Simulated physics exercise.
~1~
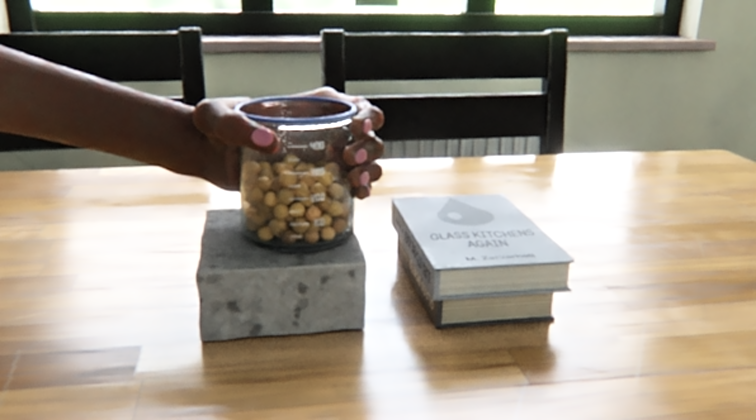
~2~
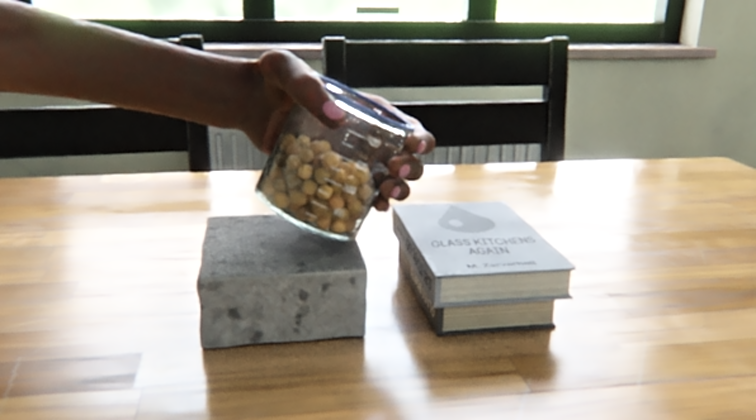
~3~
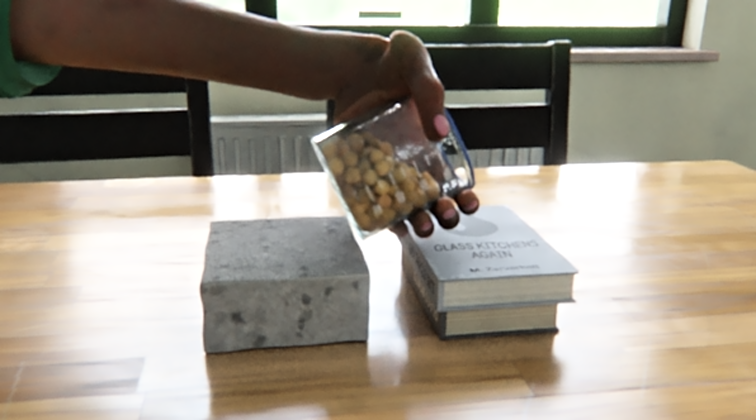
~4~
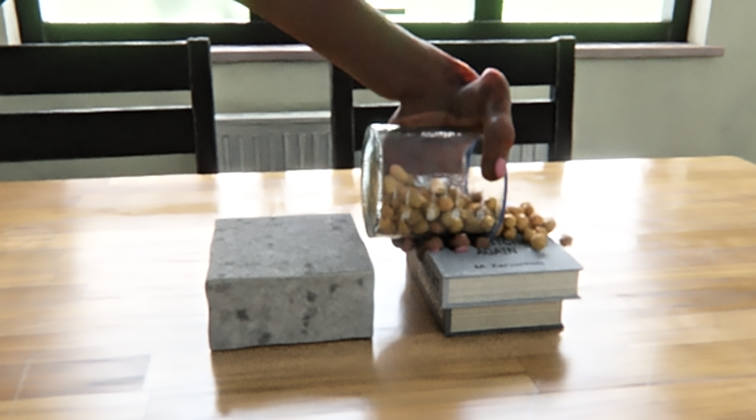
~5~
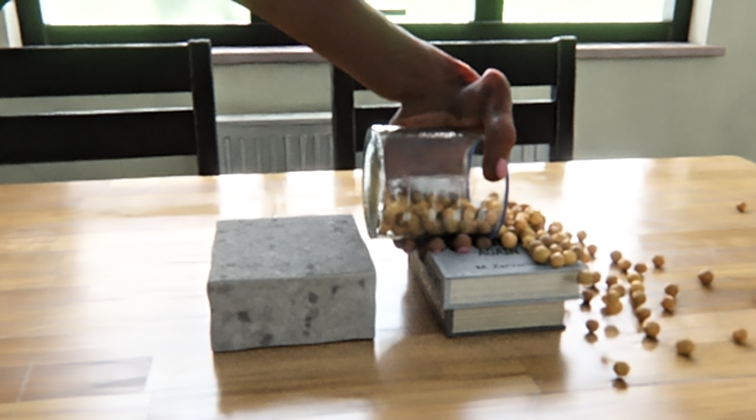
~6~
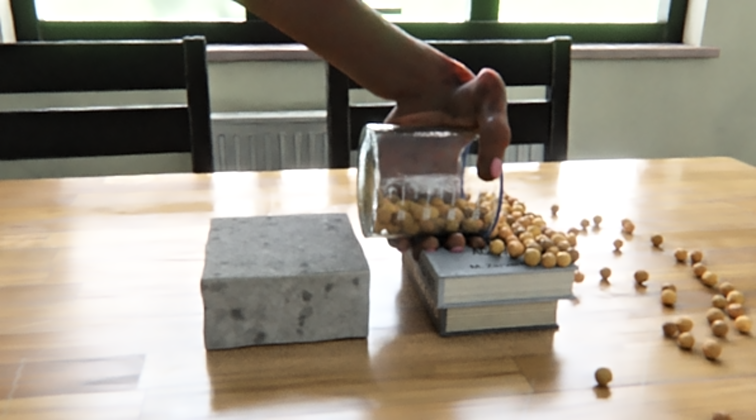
A hand lifted a glass jar of small round yellowish-brown beads off a gray stone block, tipped it to the right and rested it sideways on two stacked books, and many spilled across the cover and wooden table, leaving some inside.
